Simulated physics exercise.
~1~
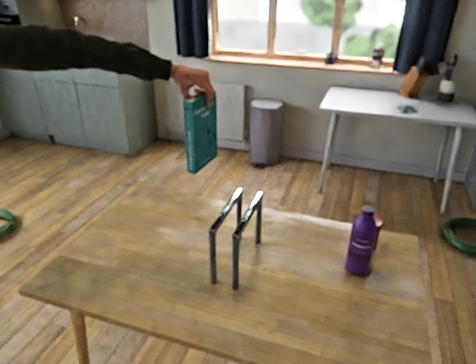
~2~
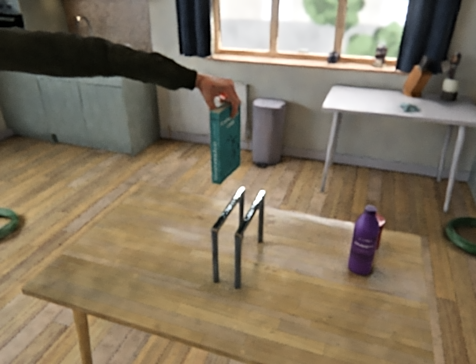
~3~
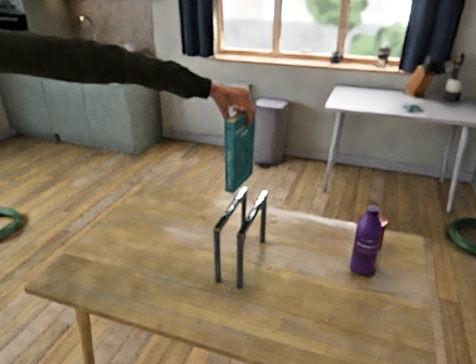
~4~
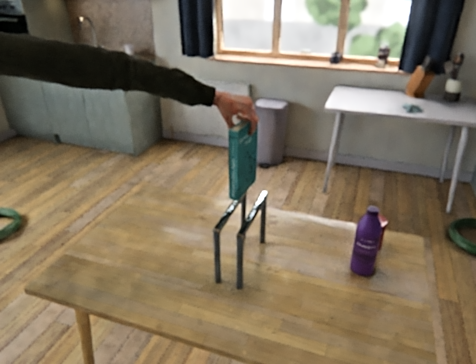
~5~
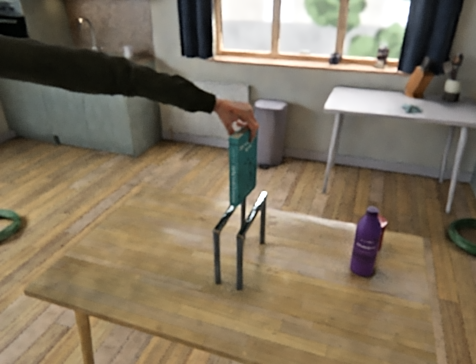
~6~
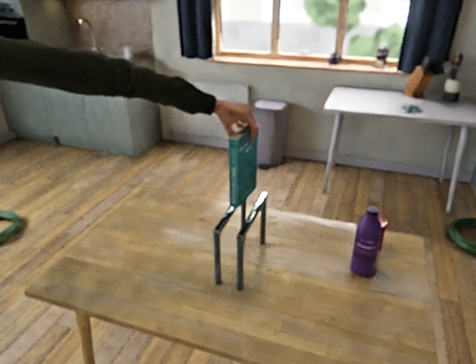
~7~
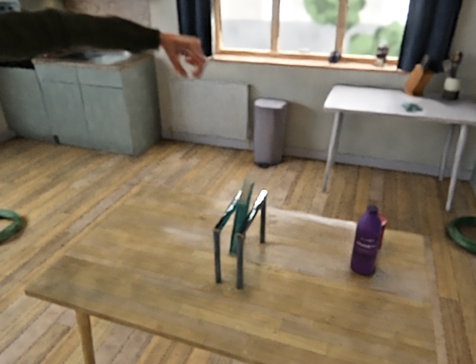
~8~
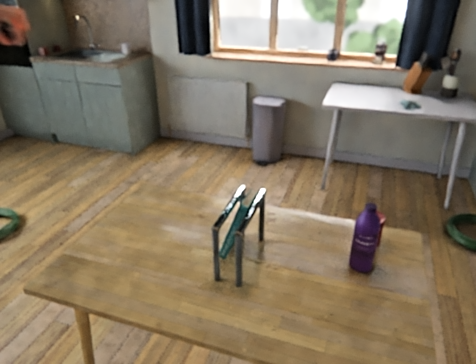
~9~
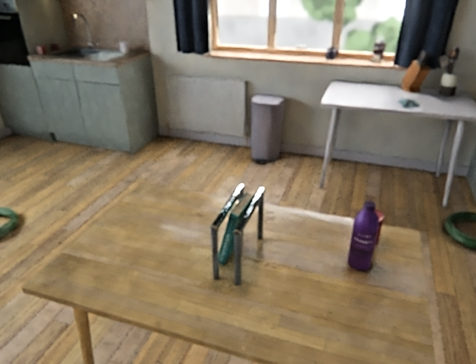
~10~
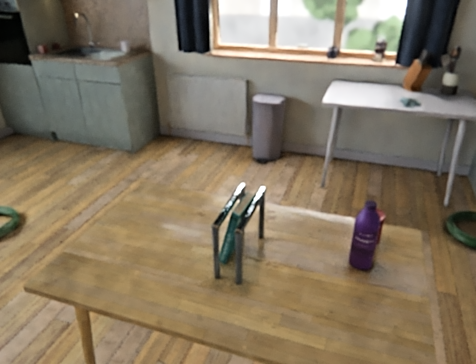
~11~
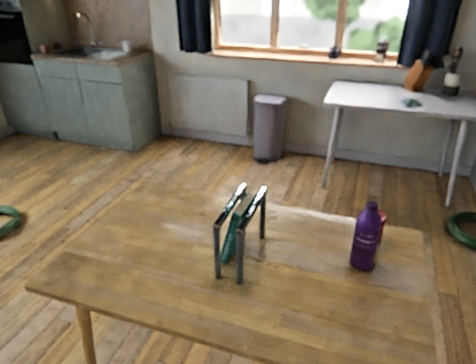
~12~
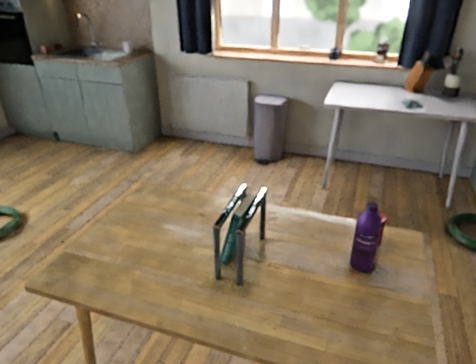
At first, a hand holds a turquoise book upright above a wooden table, where two narrow metal supports stand slightly apart and a purple bottle sits to the right with a red object behind it. The hand carries the book rightward and lowers it until it is just over the gap between the supports. It pauses there briefly, then lets go and draws back to the left. The book drops between the supports and tips over a little as it goes down. It comes to rest leaning in the gap, down at the table, while the bottle stays put.
